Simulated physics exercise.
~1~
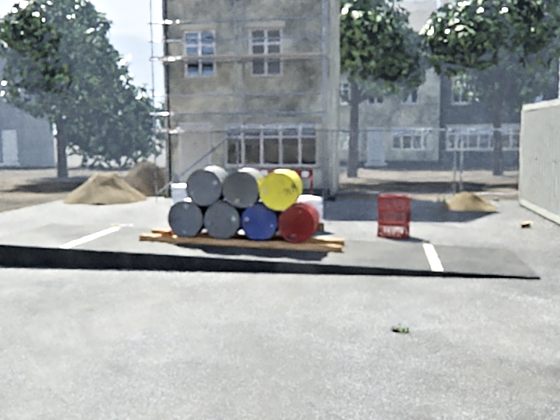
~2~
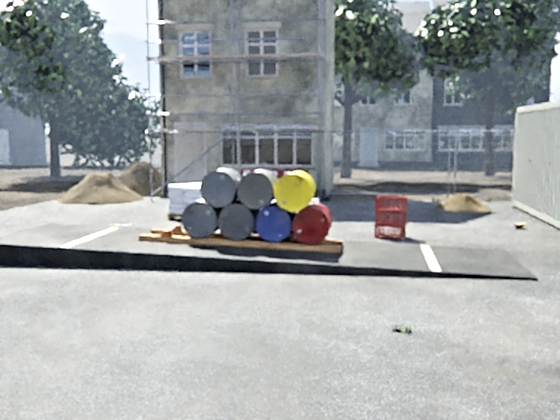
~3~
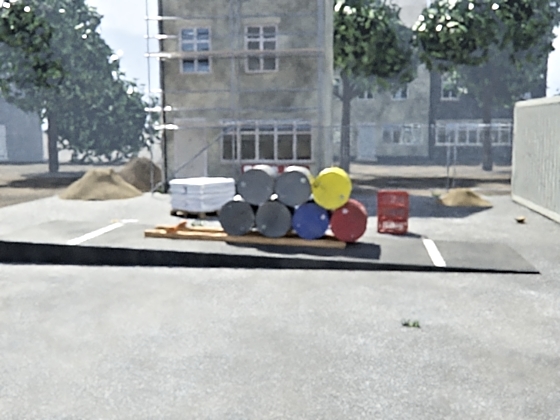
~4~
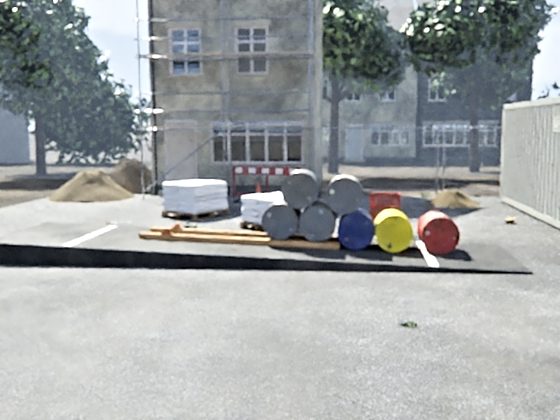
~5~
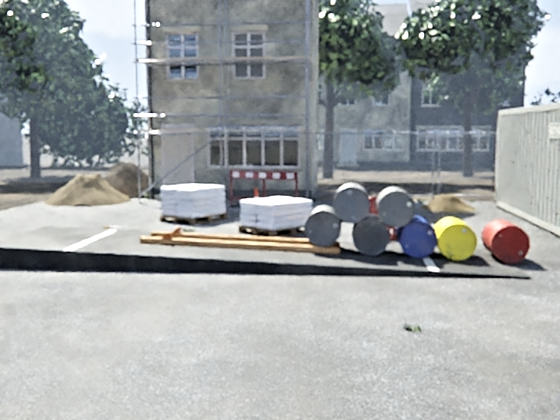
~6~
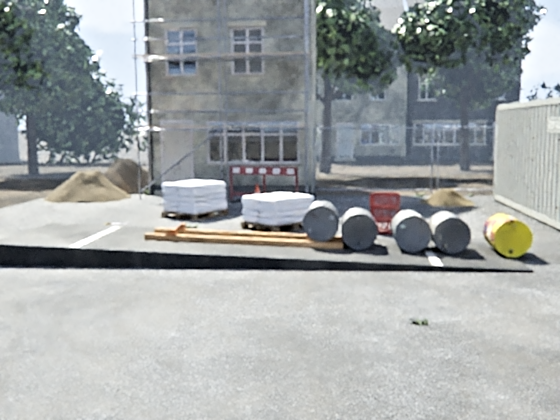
Seven drums, four grey and the others blue, yellow and red, sit stacked in two rows on timber beams in a paved yard, with a building, trees and sand heaps behind. The whole stack starts sliding and rolling to the right, uncovering a pale, wrapped pallet load. The yellow drum drops from the top row and lands between the blue and red ones. The group spreads across the right white line, revealing a second pallet load. At the end, the grey drums stand in a loose row, the yellow one lies farther right, and the beams are empty.
